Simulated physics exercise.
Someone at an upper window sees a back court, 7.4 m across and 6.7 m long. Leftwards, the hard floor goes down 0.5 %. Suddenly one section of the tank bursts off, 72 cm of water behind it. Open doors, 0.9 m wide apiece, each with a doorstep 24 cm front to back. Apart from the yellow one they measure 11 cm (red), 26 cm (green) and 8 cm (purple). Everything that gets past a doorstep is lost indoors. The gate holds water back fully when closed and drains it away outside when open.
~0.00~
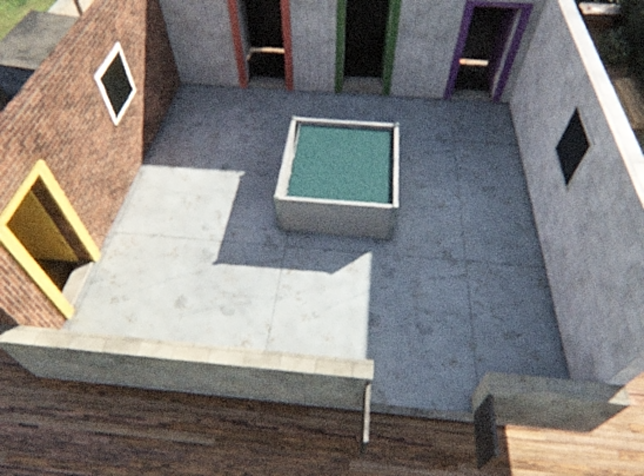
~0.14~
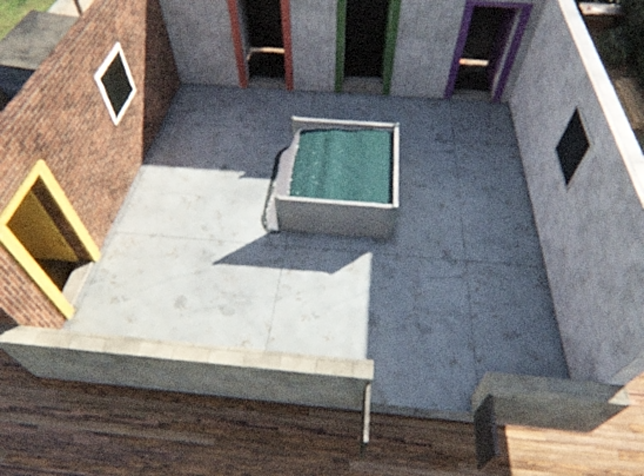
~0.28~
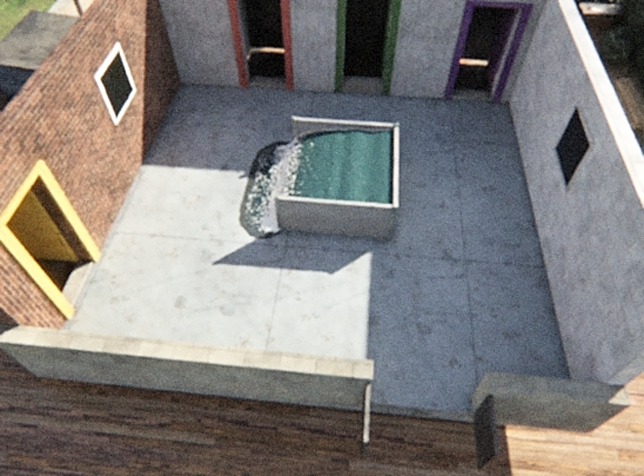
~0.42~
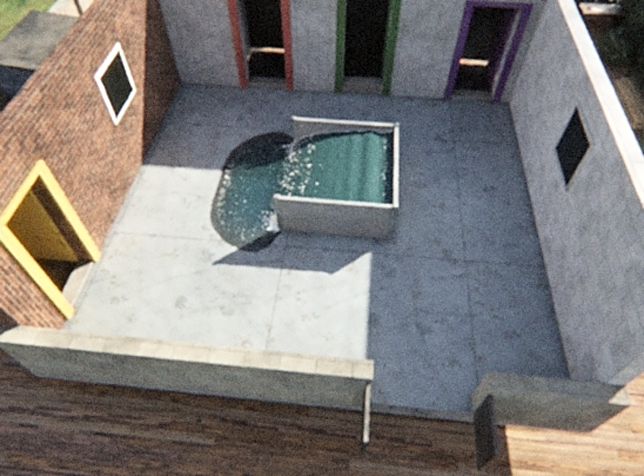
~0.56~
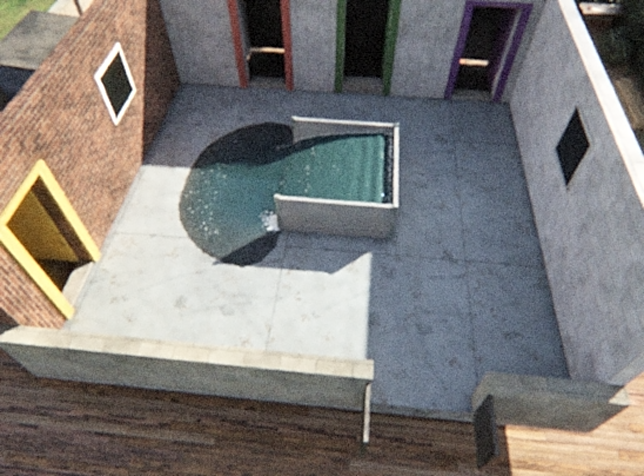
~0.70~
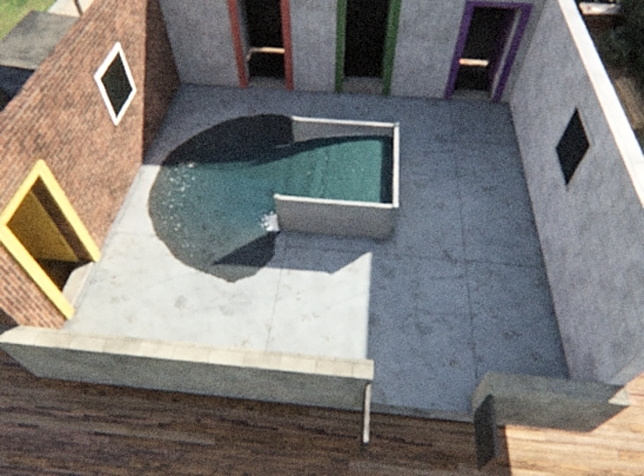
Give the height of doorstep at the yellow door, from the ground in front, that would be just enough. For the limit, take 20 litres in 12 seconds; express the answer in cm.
Close to 13.5 cm.
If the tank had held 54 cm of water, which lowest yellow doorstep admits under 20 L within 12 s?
Roughly 9.5 cm high.
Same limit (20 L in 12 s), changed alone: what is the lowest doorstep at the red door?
Roughly 7.5 cm at red.
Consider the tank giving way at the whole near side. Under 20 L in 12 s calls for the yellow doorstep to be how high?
Required height: Approx. 19 cm.
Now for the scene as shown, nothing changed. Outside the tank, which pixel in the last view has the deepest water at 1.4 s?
Around pixel (136, 177).
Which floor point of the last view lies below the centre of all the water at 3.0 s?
The water's centre is at about (207, 182).
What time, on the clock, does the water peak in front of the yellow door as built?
Crest at t of about 2.0 s.
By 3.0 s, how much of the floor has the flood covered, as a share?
Approximately 35 % of the floor.
After 1.4 s water covers 30 % of the floor, deepest (40 cm) near (136, 177); it has not reached the yellow door.
After 3.0 s water covers 35 % of the floor, deepest (36 cm) near (179, 88); 12 cm at the yellow door, 44 litres in over its 5 cm doorstep.
After 12.0 s water covers 100 % of the floor, deepest (10 cm) near (402, 235); 6 cm at the yellow door, 155 litres in over its 5 cm doorstep.
At the yellow door as built, the water arrived by 1.5 s and peaked near 15 cm at 2.0 s.
Run again over the same 12 s with other heights there, 26 litres in over 12.5 cm, 11 litres over 15 cm. The limit of 20 litres is kept from about 13.5 cm up.
